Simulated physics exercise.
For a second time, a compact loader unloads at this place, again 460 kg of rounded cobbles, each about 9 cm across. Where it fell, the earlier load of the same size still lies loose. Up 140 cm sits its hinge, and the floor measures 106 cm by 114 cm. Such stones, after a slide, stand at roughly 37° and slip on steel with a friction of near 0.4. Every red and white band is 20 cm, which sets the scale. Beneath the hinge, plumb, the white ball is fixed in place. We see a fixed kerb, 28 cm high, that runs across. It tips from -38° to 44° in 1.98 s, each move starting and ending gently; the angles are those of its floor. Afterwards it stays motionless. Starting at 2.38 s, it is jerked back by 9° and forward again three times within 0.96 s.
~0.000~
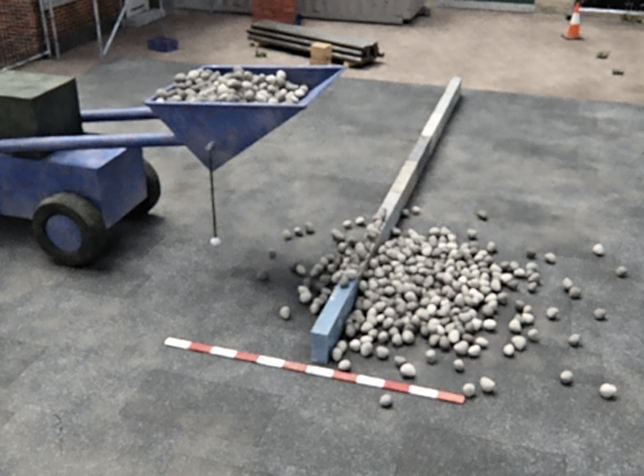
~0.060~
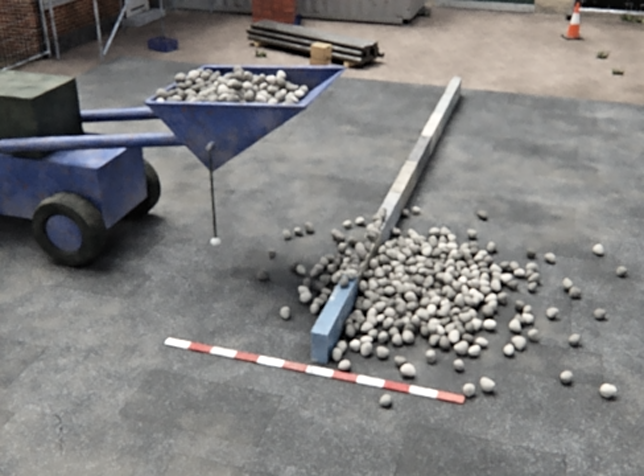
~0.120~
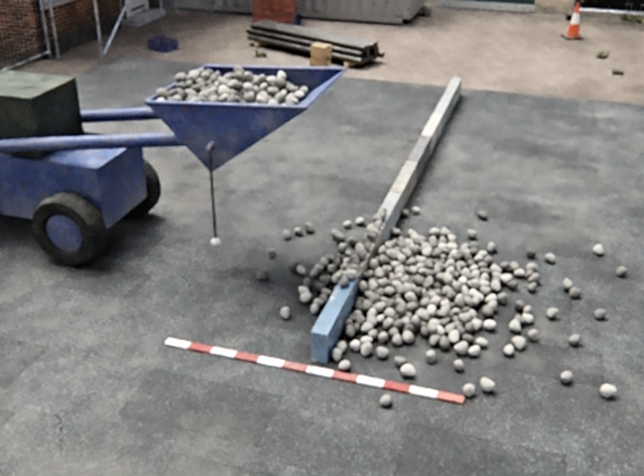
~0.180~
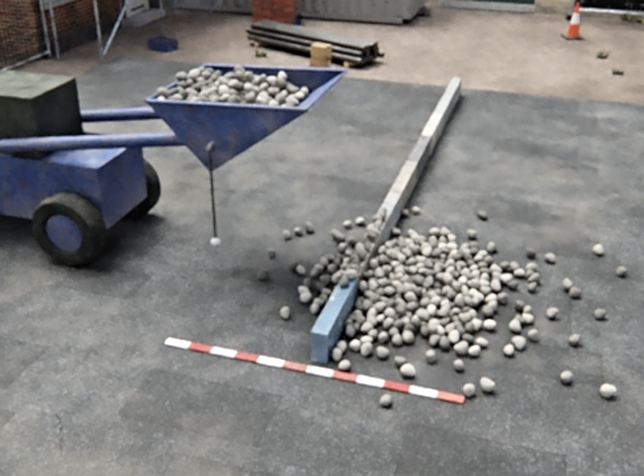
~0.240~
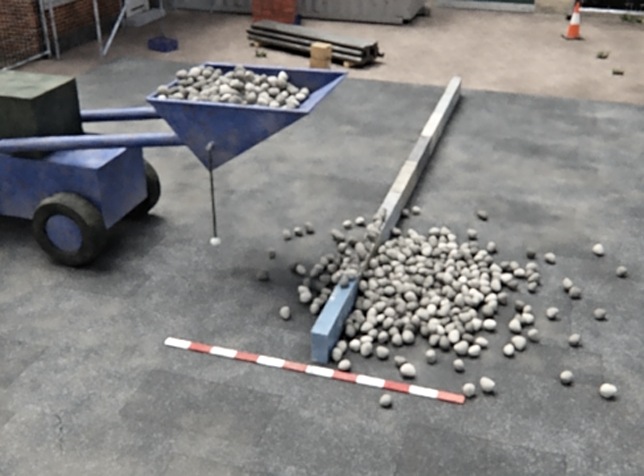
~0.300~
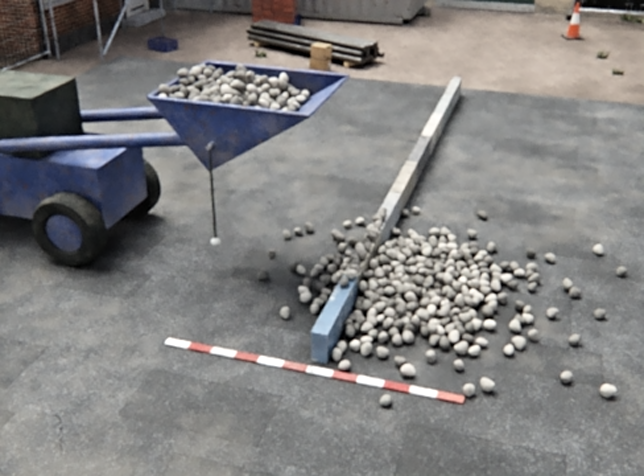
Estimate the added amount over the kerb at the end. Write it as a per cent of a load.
Roughly 4 per cent of a load.
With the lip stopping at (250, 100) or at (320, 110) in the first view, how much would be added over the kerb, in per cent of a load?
Near 0 per cent from the first place, 20 from the second.
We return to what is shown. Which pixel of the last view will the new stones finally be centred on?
They come to rest centred about (325, 263).
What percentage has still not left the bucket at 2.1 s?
Roughly 20 parts in a hundred of the load.
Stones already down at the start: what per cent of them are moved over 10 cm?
Roughly 5 % of them.
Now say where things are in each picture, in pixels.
The first frame shows lip at (306, 106), floor tilted -38°, highest stones at (215, 77). The earlier load is highest near (369, 239), 33 cm above ground level, 14 % on this side of the kerb, 86 % over the kerb.
The second frame shows lip at (306, 107), floor tilted -38°, highest stones at (209, 77); the stones move at 0.0 m/s on average.
The third frame shows lip at (306, 108), floor tilted -37°, highest stones at (209, 76); the stones move at 0.1 m/s on average.
In the fourth frame, the bucket is at -36°, its lip at (307, 110); the top of the load is at (210, 76); the stones move at 0.1 m/s on average.
The fifth frame shows lip at (308, 113), floor tilted -35°, highest stones at (211, 75); the stones move at 0.1 m/s on average.
The sixth frame shows lip at (310, 116), floor tilted -33°, highest stones at (207, 74); the stones move at 0.2 m/s on average.
After 1.5 s the floor is at 31°; in per cent of one load, 97 in the bucket, 17 on this side of the kerb, 86 over the kerb; the foremost stones are at (606, 314).
After 2.1 s the floor is at 44°; in per cent of one load, 18 in the bucket, 96 on this side of the kerb, 86 over the kerb; the foremost stones are at (606, 314).
After 3.8 s the floor is at 44°; in per cent of one load, 0 in the bucket, 110 on this side of the kerb, 90 over the kerb; the foremost stones are at (606, 314).
After 6.5 s the floor is at 44°; in per cent of one load, 0 in the bucket, 110 on this side of the kerb, 90 over the kerb; the foremost stones are at (606, 314). Net gain over the kerb, 4.
